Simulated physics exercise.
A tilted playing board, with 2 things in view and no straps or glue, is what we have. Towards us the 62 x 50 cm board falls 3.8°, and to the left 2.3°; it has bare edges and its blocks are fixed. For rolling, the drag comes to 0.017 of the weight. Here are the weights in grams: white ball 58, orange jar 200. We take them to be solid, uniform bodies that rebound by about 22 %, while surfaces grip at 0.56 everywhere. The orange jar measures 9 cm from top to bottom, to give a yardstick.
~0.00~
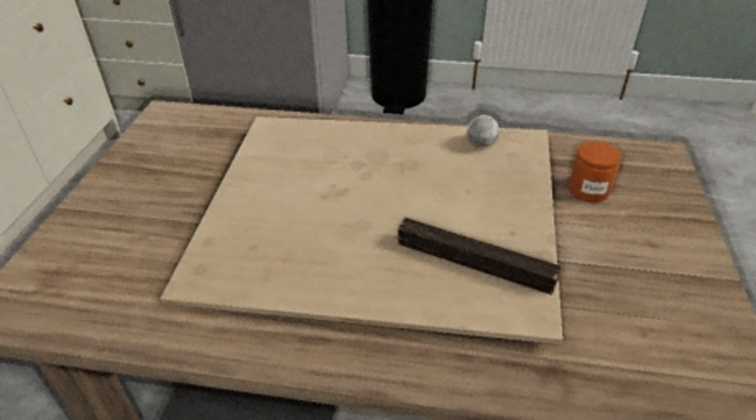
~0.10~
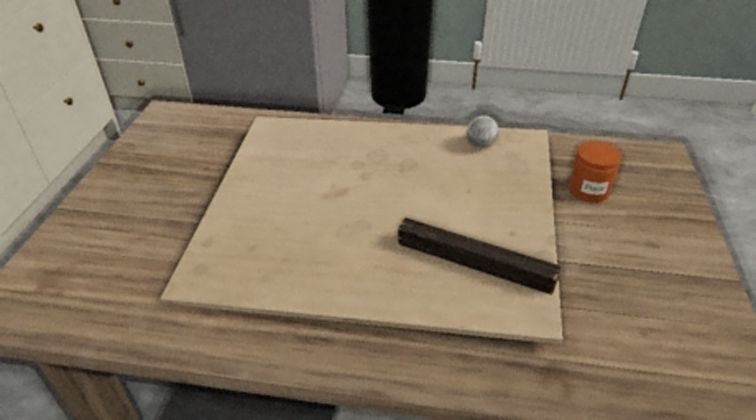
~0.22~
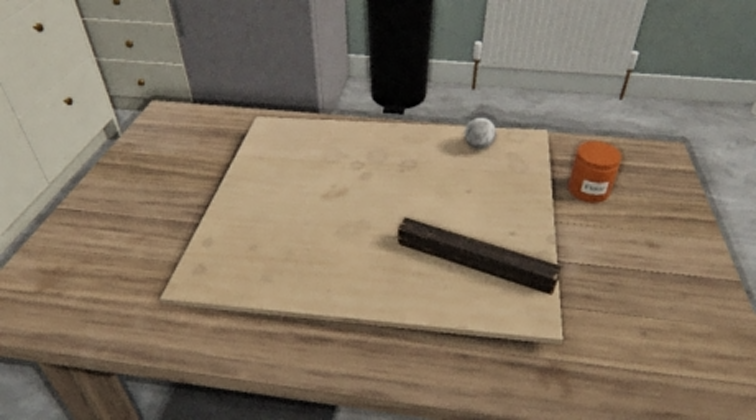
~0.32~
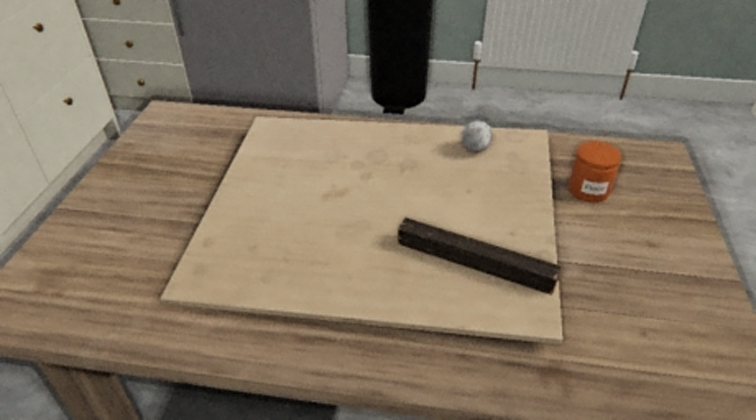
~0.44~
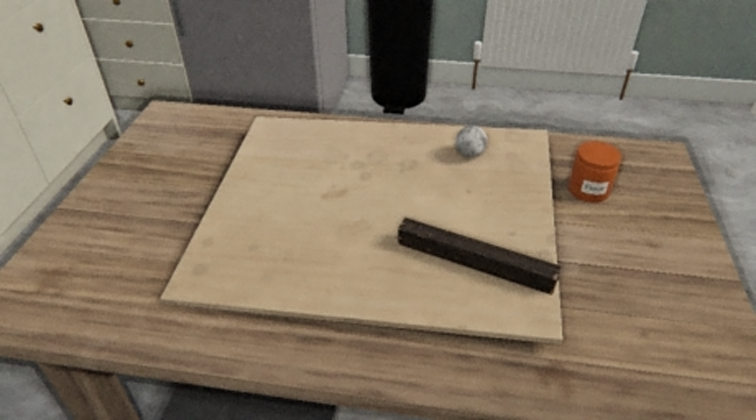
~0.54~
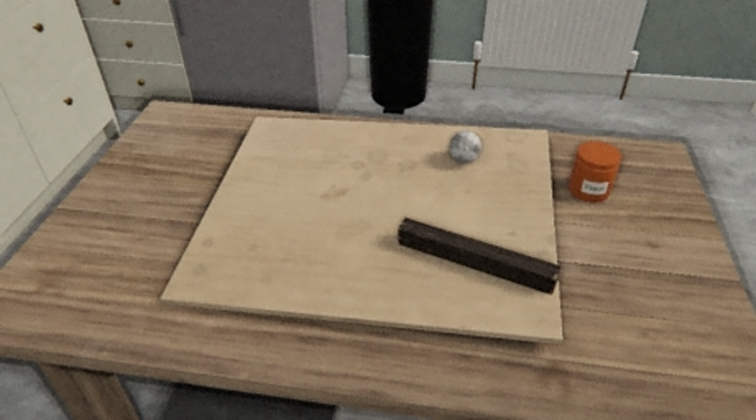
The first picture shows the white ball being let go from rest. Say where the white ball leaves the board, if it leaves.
The white ball leaves on the side nearest us.
After 1.24 s, 16 cm of board to the near edge; white ball near (375, 227).
After 1.74 s, it has gone over the near edge; white ball near (233, 360).
By the end (2.0 s), it has gone over the near edge; orange jar in place, give or take 8 cm.
